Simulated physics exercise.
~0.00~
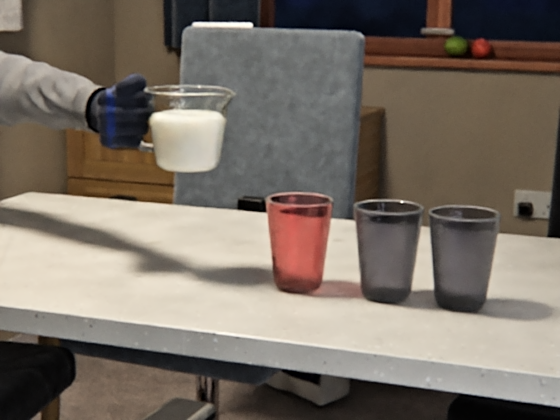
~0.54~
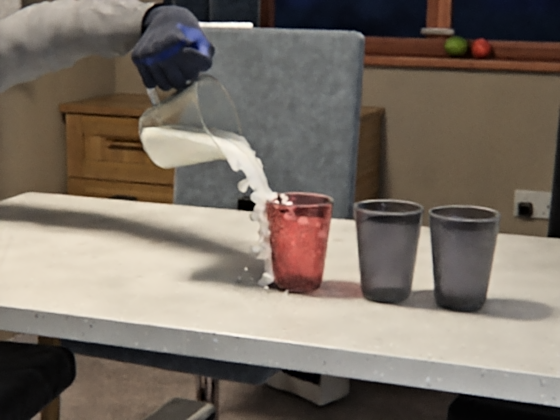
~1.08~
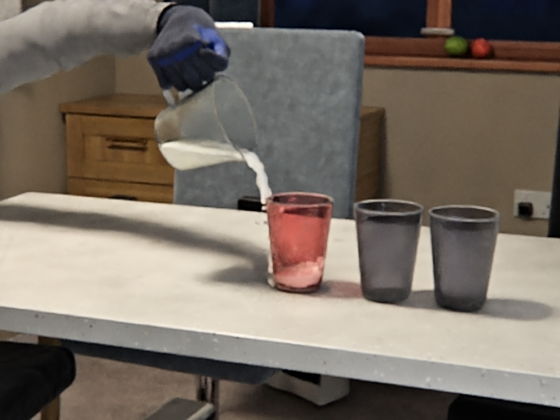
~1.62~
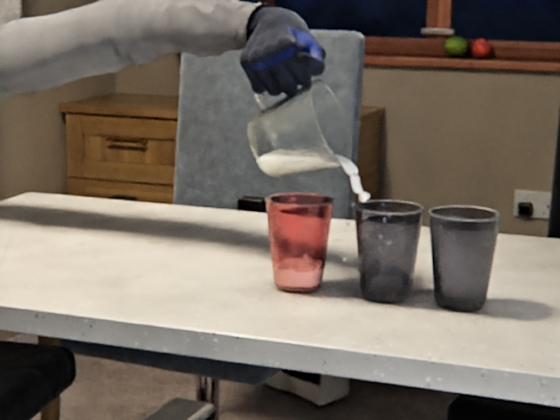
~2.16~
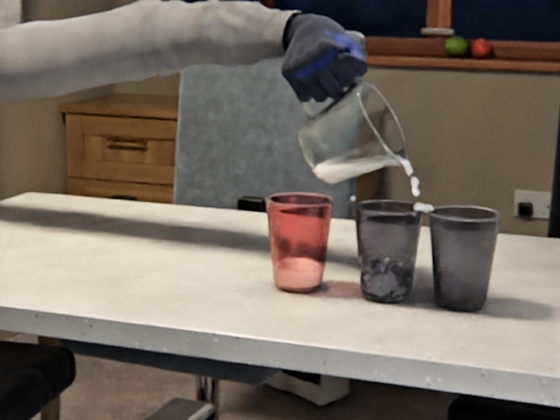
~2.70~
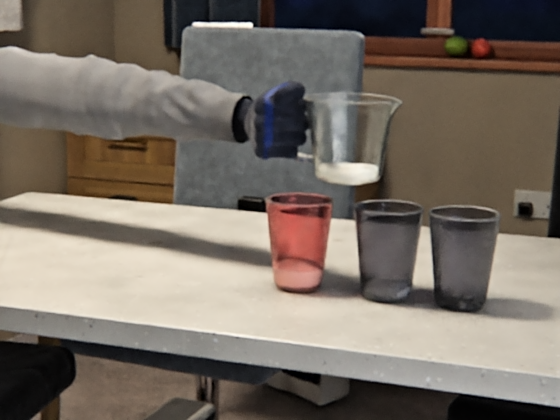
A gloved hand tipped a glass jug of milk and swept it rightwards over a red tumbler and two dark grey ones, splashing a little at first, then righted it, leaving some milk in the jug and a little in the red tumbler.
